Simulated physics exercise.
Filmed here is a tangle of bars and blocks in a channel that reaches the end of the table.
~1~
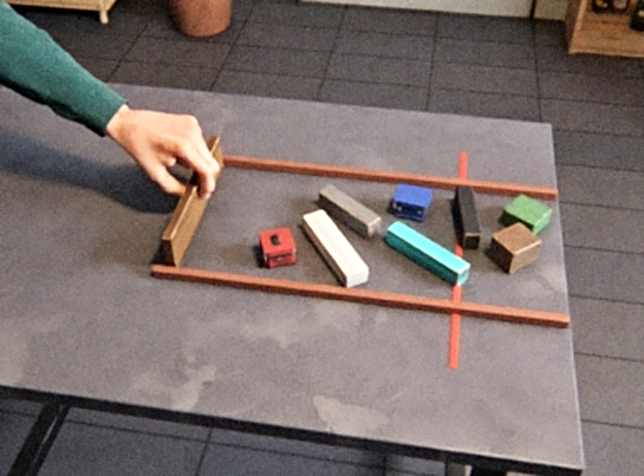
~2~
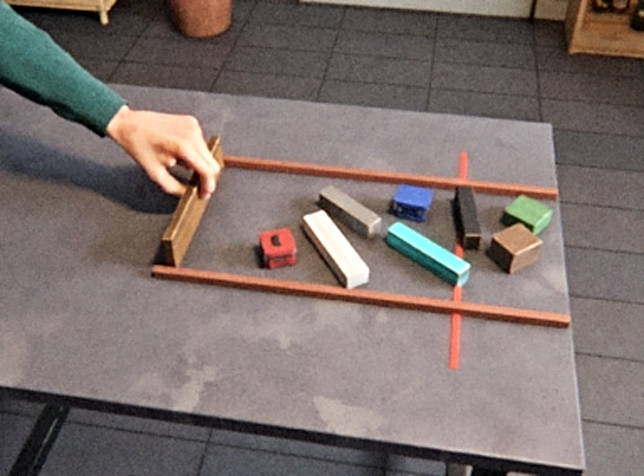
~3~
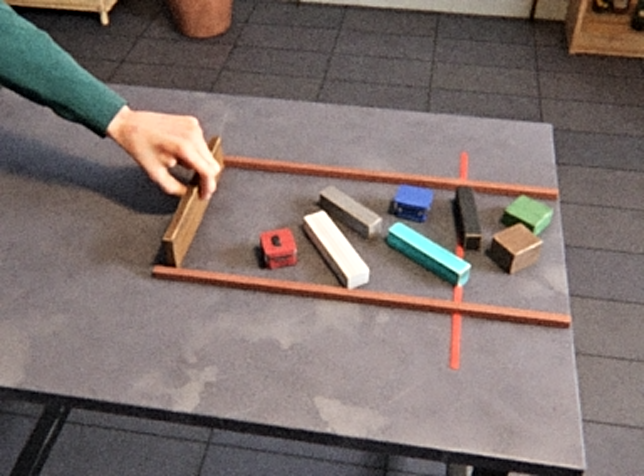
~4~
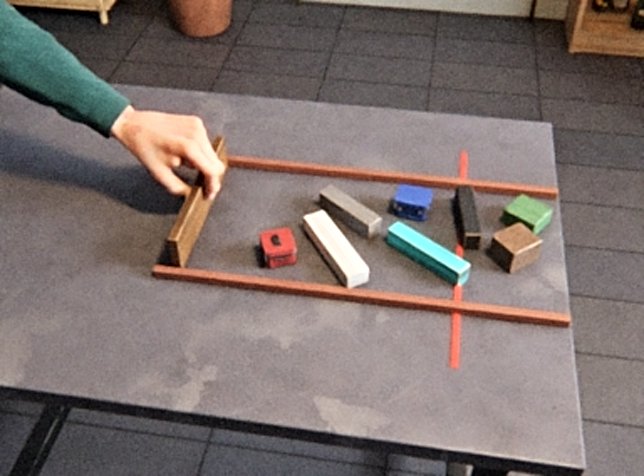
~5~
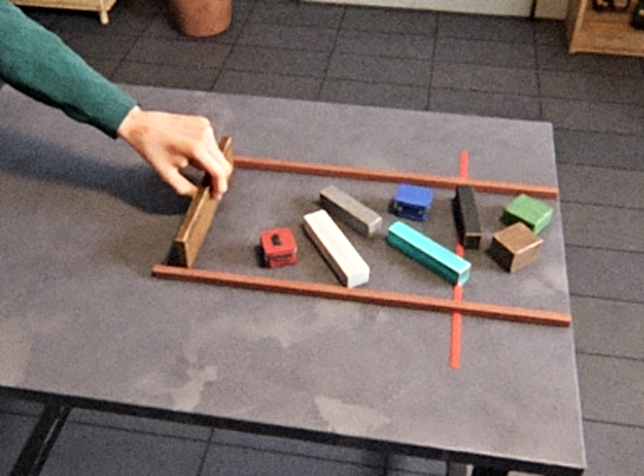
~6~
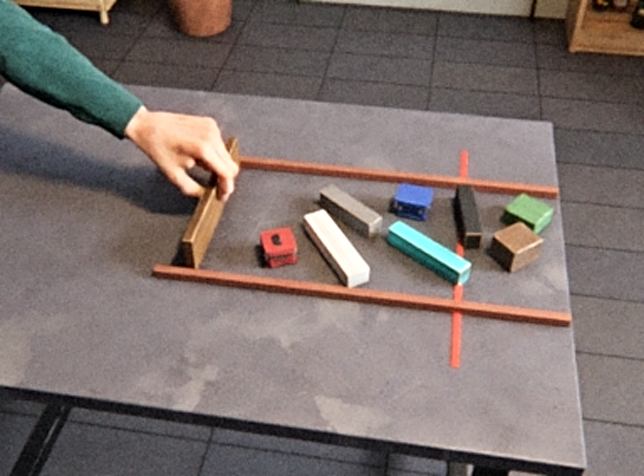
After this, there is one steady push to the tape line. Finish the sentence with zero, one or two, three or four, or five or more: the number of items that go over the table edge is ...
The number of items that go over the table edge is zero.
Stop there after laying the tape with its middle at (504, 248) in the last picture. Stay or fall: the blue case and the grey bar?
Outcome: Blue case is still present, grey bar is still present.
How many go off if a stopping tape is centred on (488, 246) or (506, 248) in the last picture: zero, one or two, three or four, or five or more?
For the first tape the count would be one or two, for the second either three or four.
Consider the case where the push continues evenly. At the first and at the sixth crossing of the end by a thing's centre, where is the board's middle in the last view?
Roughly (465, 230) for the earlier crossing, roughly (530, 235) for the later one.
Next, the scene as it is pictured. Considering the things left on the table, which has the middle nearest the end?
It's the green block that ends up nearest.
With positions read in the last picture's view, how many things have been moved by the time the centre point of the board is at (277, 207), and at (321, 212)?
Moved so far: 1, later 3.
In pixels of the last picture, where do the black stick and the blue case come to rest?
First object about (526, 220); second object about (497, 201).
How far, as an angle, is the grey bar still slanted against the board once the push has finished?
It sits some 30° out of line.
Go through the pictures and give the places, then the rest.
In the first frame, green block (526, 216); brown block (514, 249); black stick (467, 217); board (195, 199); tape (460, 244).
In the second frame, brown block (515, 249); white stick (335, 249).
In the third frame, black stick (468, 218); board (196, 200).
In the fourth frame, green block (527, 216); turquoise stick (427, 254).
In the fifth frame, brown block (515, 248); blue case (413, 203).
In the sixth frame, green block (527, 215); brown block (516, 247); black stick (468, 216); board (214, 201); tape (461, 243).
A little later, none off yet; green block at rest near (527, 215); brown block at rest near (516, 247); black stick at rest near (468, 216).
Next, none off yet; green block at rest near (527, 215); brown block at rest near (516, 247); black stick shifted a little near (492, 217).
When it is over, the number that fall off is zero.
